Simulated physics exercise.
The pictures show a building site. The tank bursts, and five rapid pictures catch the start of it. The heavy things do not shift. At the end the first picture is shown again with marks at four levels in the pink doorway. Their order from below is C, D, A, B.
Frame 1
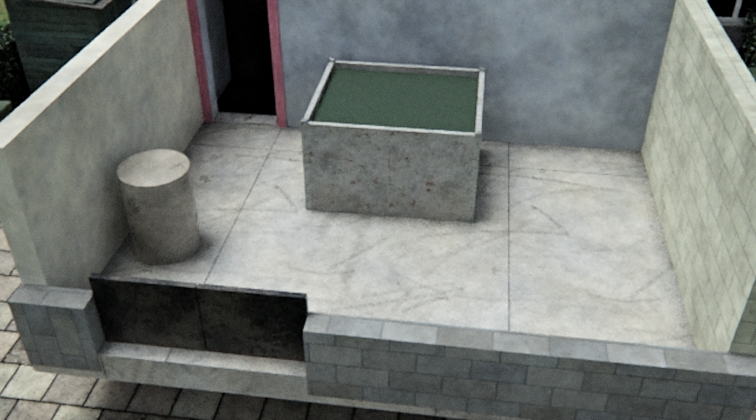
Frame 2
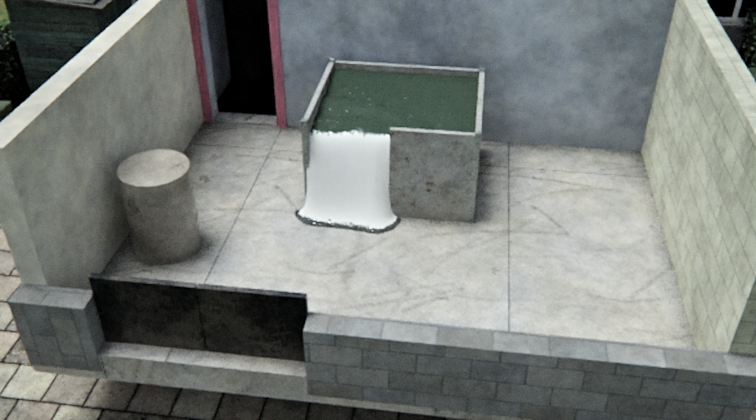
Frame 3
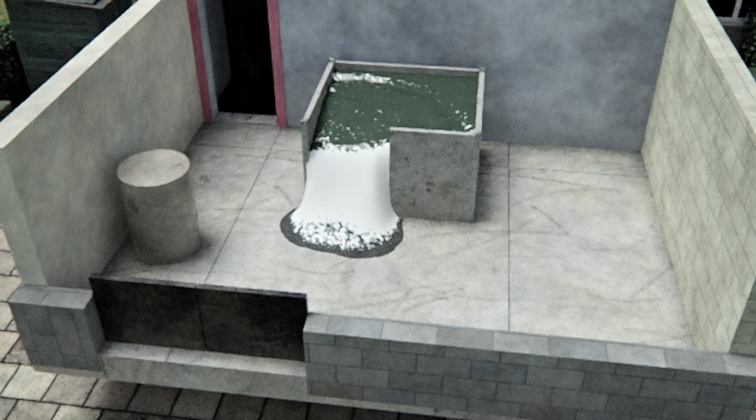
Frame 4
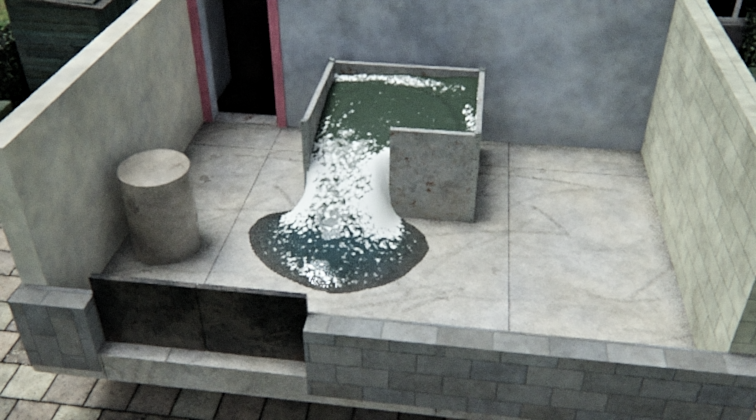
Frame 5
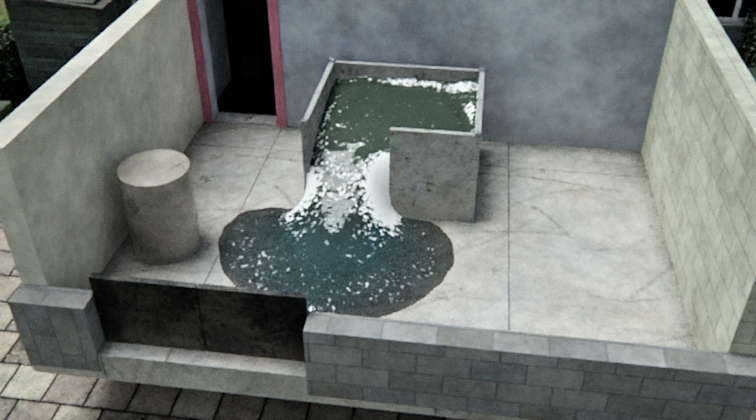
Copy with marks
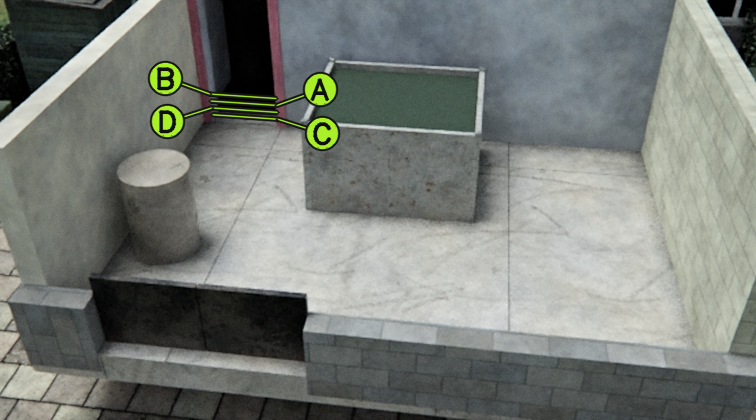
A walled concrete yard at a building site is seen from above, with the camera still. A grey tank of dark green water stands near the bluish-grey back wall, right of a pink-edged doorway, with a pale cylinder at left and a dark gate in the low front wall. The left part of the tank's front opens and white, foaming water pours out, spreading across the floor in a widening dark blue pool.
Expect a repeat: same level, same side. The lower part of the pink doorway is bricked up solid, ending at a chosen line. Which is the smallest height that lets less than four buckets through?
D is the one.
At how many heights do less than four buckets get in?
Three.
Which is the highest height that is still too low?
The answer is C.
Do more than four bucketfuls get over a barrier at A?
No, not at all.
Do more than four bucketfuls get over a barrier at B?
No, that is safe.
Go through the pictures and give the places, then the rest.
Water in the tank at rest, its middle at (399, 101); foot of the pink doorway at (245, 124); shut gate at (200, 296).
Water covers 1 % of the ground and shows as far out as (304, 213).
Water covers 4 % of the ground and shows as far out as (384, 248).
Water covers 9 % of the ground and shows as far out as (345, 286).
Water covers 16 % of the ground and shows as far out as (249, 280).
On the marked copy, A at (243, 103); B at (242, 96); C at (245, 117); D at (244, 110); from the bottom up C, D, A, B.
For height A, nothing gets over.
For height B, nothing gets over.
For height C, about 12 bucketfuls get in.
For height D, a splash gets over, under a bucket.
